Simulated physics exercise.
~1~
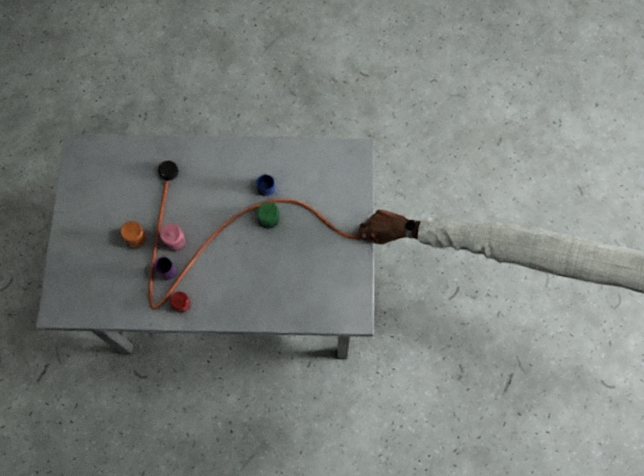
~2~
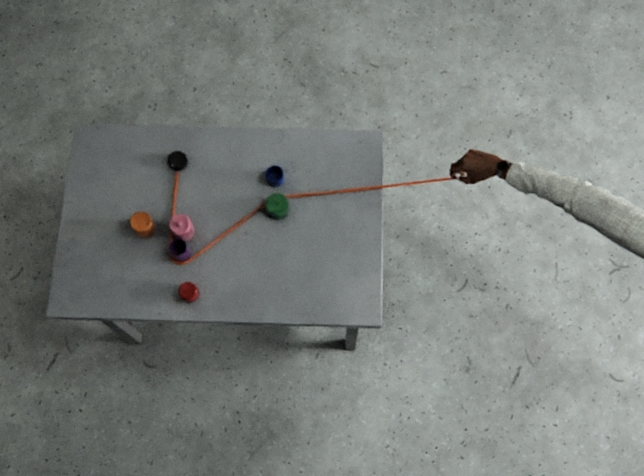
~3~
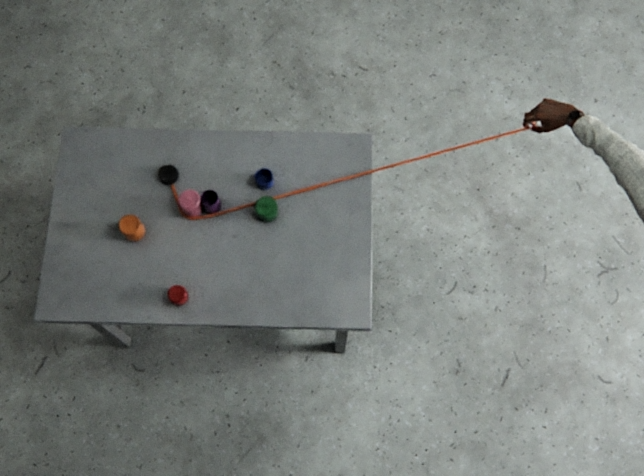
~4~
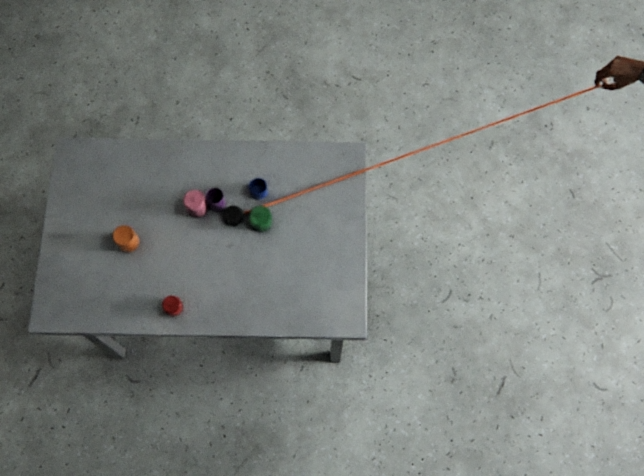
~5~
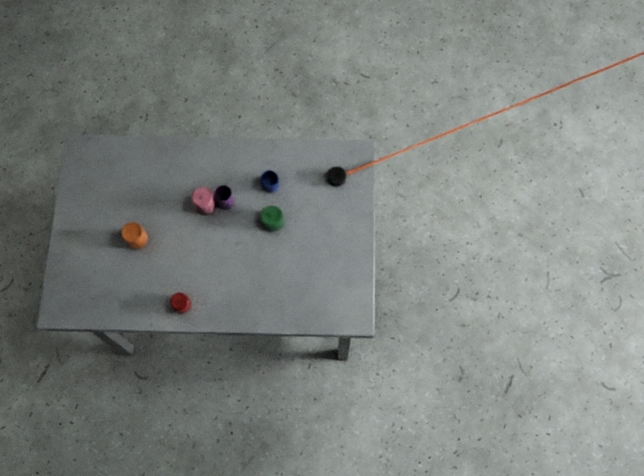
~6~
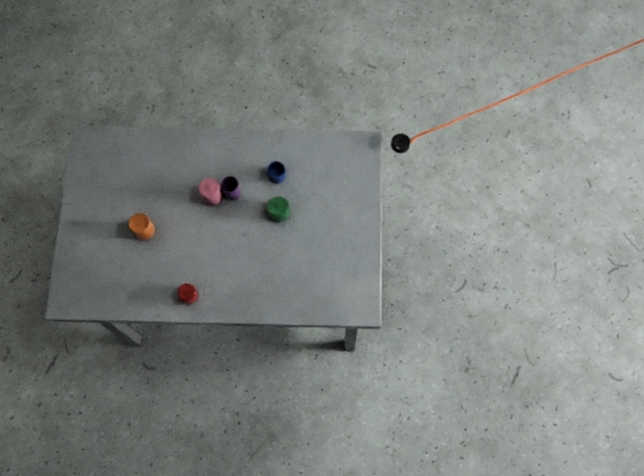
Hand pulling an orange cord rightward across a grey table, shifting purple and pink containers and dragging a black disc off the edge.
